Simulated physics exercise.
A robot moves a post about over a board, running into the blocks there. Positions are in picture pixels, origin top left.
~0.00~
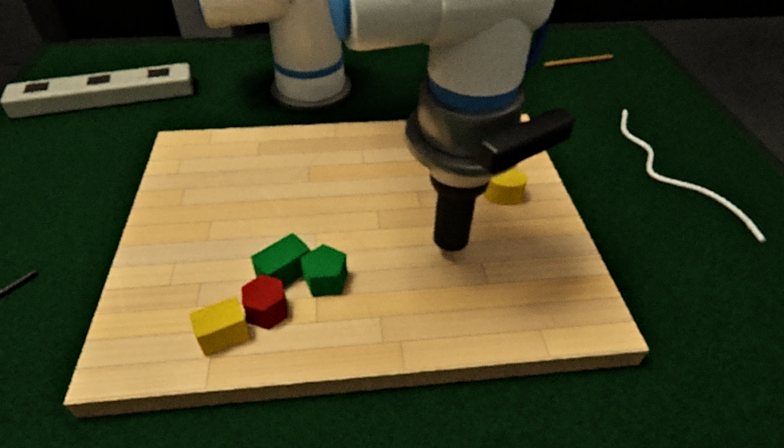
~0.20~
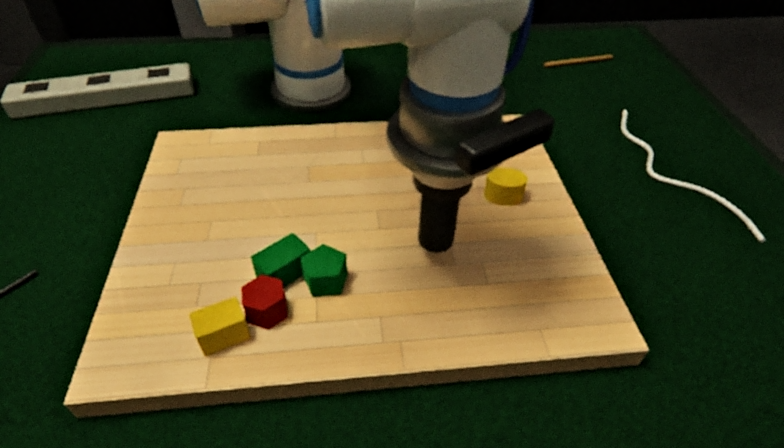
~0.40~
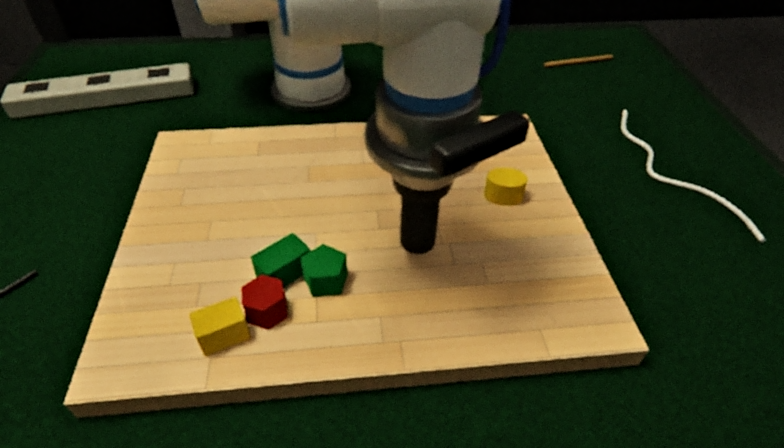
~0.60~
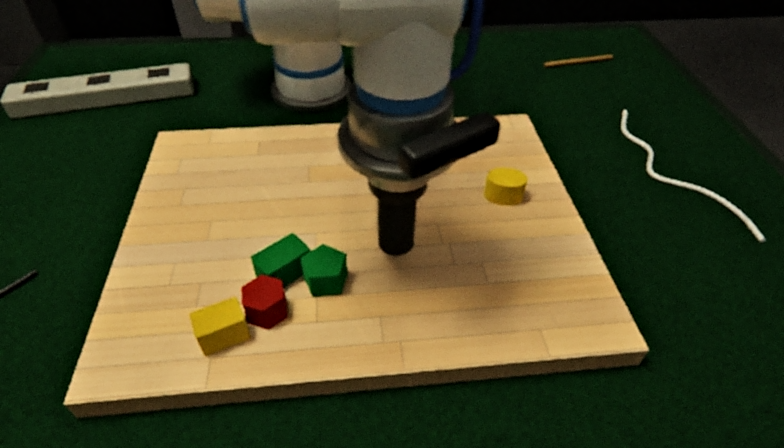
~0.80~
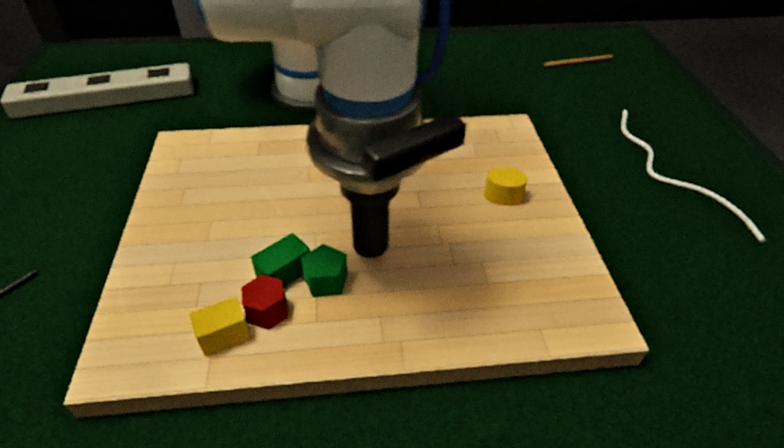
At the start, a robot arm holds a dark post upright over the right half of a wooden board, with a yellow round block behind it and green, red and yellow blocks clustered at left. The arm moves the post steadily leftward, nearer the green five-sided block, while the blocks stay still.
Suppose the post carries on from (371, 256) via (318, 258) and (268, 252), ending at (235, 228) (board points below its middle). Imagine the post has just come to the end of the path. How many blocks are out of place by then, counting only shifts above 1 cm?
The result: Two blocks.
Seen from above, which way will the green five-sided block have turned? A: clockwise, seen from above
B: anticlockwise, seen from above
My pick is B.
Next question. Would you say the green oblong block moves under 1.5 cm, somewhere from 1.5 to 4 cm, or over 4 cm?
Moves over 4 cm.
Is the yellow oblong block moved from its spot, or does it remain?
It is untouched.
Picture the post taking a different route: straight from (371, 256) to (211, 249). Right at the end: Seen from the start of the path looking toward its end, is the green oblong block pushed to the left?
Yes, it checks out.
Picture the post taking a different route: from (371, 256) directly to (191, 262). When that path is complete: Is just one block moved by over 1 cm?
In short: No.
On the path given first. One third of the way, post at (316, 247); green oblong block at (271, 254); green five-sided block at (312, 268), turned 20° anticlockwise.
Two thirds of the way, post at (265, 241); red hexagonal block at (259, 294), turned 15° anticlockwise; green oblong block at (226, 260), turned 40° anticlockwise; green five-sided block at (310, 269), turned 30° anticlockwise.
At the end, post at (231, 216); yellow oblong block not moved; red hexagonal block at (259, 294), turned 15° anticlockwise; green oblong block at (225, 260), turned 45° anticlockwise; green five-sided block at (310, 269), turned 30° anticlockwise.
